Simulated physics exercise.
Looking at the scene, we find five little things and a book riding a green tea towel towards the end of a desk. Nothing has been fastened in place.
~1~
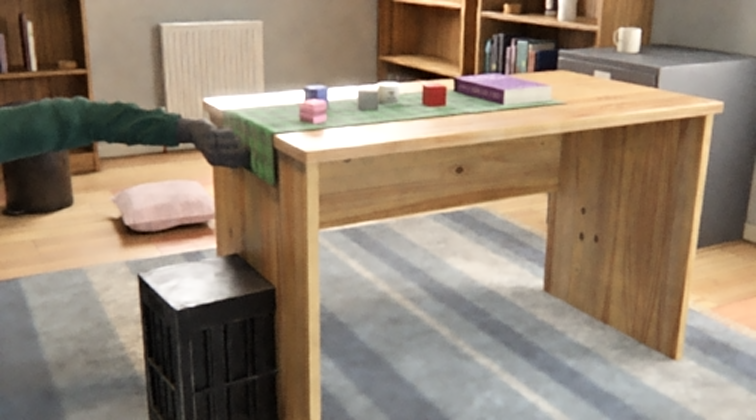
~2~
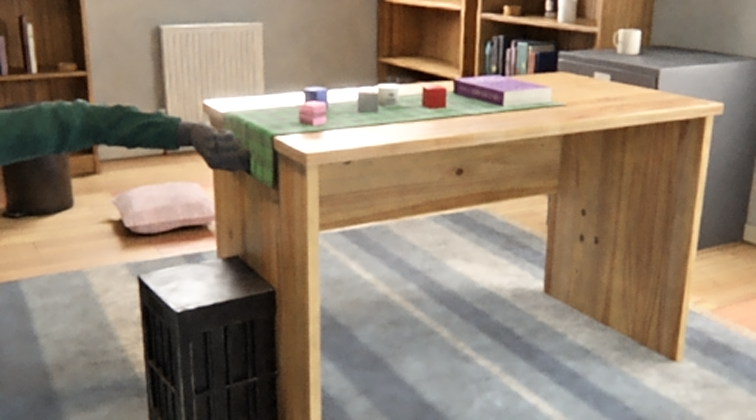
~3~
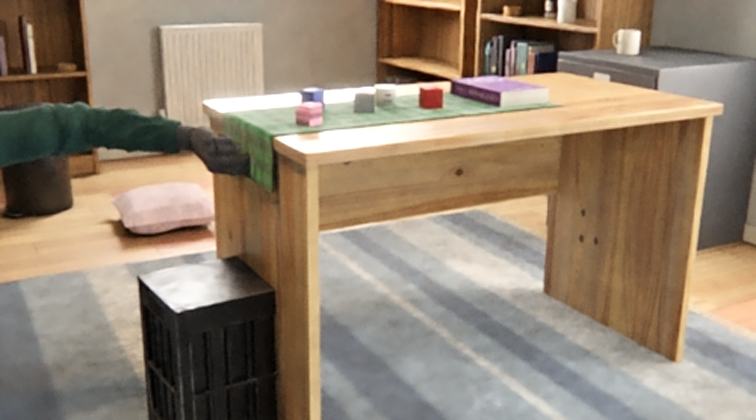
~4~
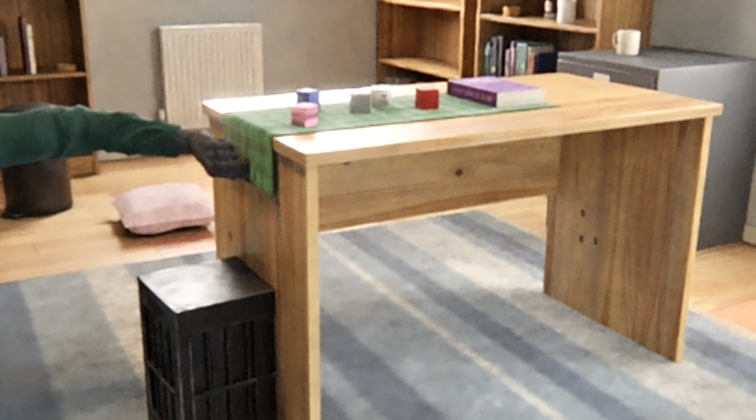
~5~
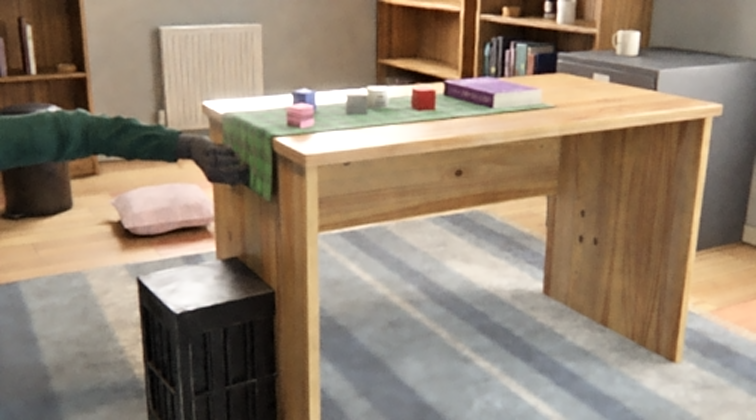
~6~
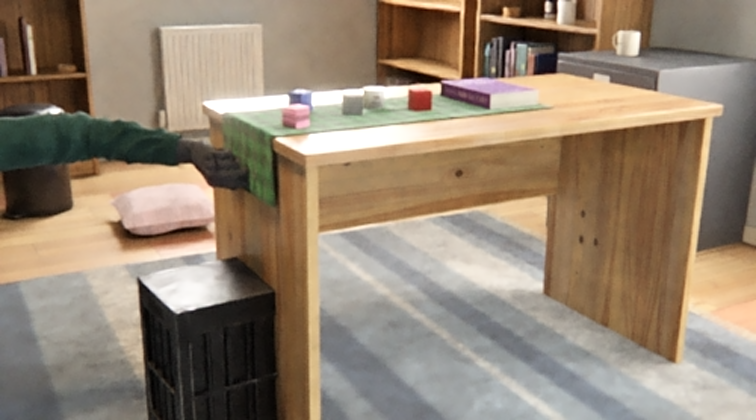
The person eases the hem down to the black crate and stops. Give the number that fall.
The number is two.
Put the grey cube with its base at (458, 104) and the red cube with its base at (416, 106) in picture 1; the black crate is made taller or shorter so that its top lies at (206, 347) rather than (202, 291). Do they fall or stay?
Result: Grey cube still there, red cube still there.
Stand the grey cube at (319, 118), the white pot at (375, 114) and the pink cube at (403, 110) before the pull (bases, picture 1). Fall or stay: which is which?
The grey cube ends up off, the white pot stays put, the pink cube stays put.
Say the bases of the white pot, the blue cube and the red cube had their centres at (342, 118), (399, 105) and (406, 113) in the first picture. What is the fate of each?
Outcome: White pot is gone, blue cube is still in place, red cube is still in place.
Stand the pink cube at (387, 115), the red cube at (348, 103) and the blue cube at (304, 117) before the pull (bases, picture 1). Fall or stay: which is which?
Note: Pink cube kept on top; red cube kept on top; blue cube lost.
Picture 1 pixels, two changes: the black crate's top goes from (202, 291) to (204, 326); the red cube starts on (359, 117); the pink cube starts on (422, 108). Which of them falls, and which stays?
Final state: The red cube is no longer up, the pink cube is still in place.
A little later, hem near (247, 245); pink cube gone.
Next, hem on the crate; pink cube and blue cube gone.
When it is over, hem on the crate; pink cube and blue cube gone. It carries off two.
